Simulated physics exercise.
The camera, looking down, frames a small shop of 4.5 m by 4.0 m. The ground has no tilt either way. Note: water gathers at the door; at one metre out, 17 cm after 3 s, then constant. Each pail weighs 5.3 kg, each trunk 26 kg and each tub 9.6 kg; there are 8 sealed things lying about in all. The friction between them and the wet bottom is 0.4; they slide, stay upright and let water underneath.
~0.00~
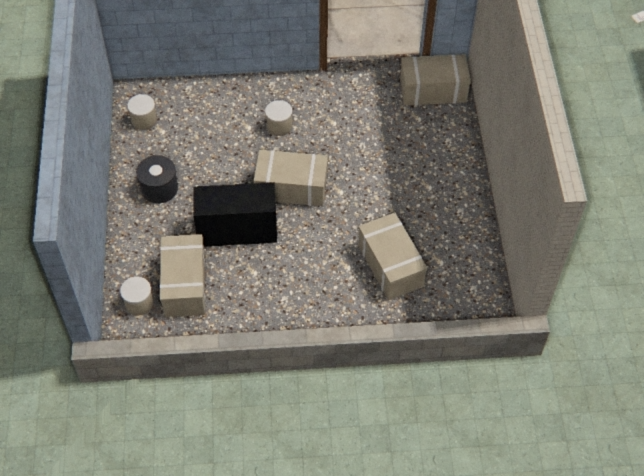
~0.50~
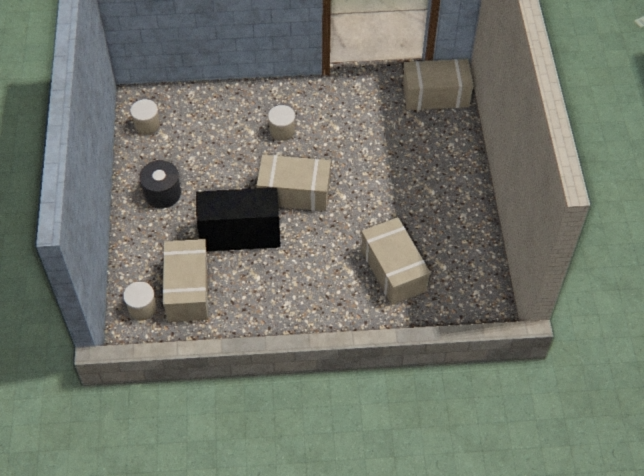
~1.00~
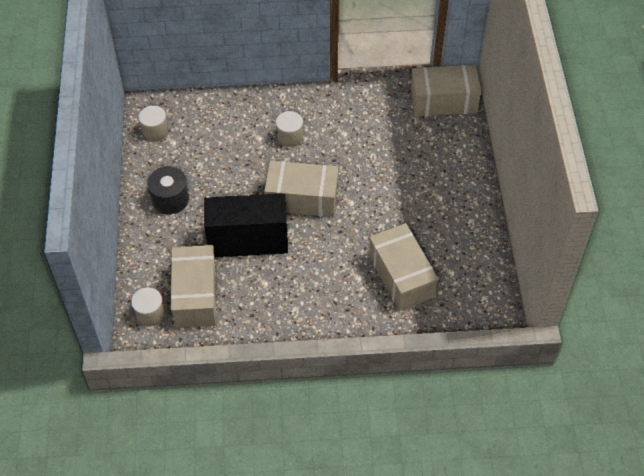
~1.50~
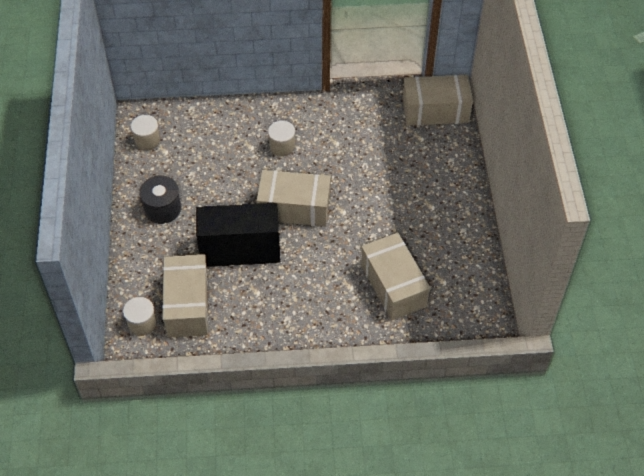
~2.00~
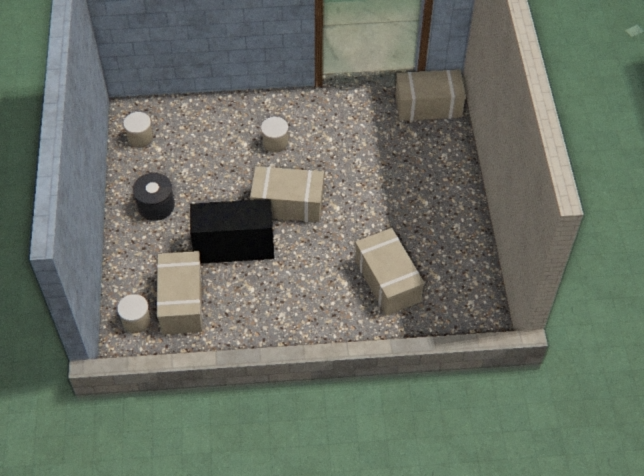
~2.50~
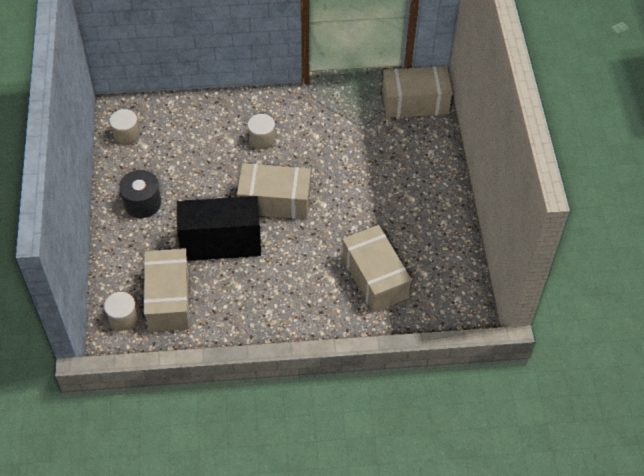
In the video, a high view shifts slightly over a roofless room with taped tan boxes, a black box, pale tubs and a dark round one on speckled ground; nothing inside moves, and a faint greenish patch appears by the doorway.
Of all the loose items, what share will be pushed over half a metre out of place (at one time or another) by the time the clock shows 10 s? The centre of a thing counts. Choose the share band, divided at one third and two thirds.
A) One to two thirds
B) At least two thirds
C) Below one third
(C) Below one third.
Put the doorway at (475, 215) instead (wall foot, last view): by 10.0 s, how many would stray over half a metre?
Count: 2.
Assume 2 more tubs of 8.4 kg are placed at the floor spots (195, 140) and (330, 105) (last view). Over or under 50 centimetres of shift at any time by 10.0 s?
Taking them in order, the first is below the threshold and the second is above the threshold.
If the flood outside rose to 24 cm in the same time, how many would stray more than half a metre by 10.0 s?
Under that setup the answer is 4.
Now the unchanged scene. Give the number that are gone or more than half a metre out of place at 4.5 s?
0 in all.
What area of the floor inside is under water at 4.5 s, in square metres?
About 6.5 m2.
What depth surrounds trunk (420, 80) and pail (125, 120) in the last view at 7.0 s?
Depths: Near 5 cm, then near 1 cm.
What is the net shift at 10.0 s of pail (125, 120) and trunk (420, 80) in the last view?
0 cm and 80 cm respectively.
After 3.5 s 0 of 8 are over 50 cm from their spots; 0 afloat.
After 4.5 s 0 of 8 are over 50 cm from their spots; 0 afloat.
After 7.0 s 1 of 8 are over 50 cm from their spots; 0 afloat.
After 10.0 s 1 of 8 are over 50 cm from their spots, and 1 have been at some point; 2 afloat.
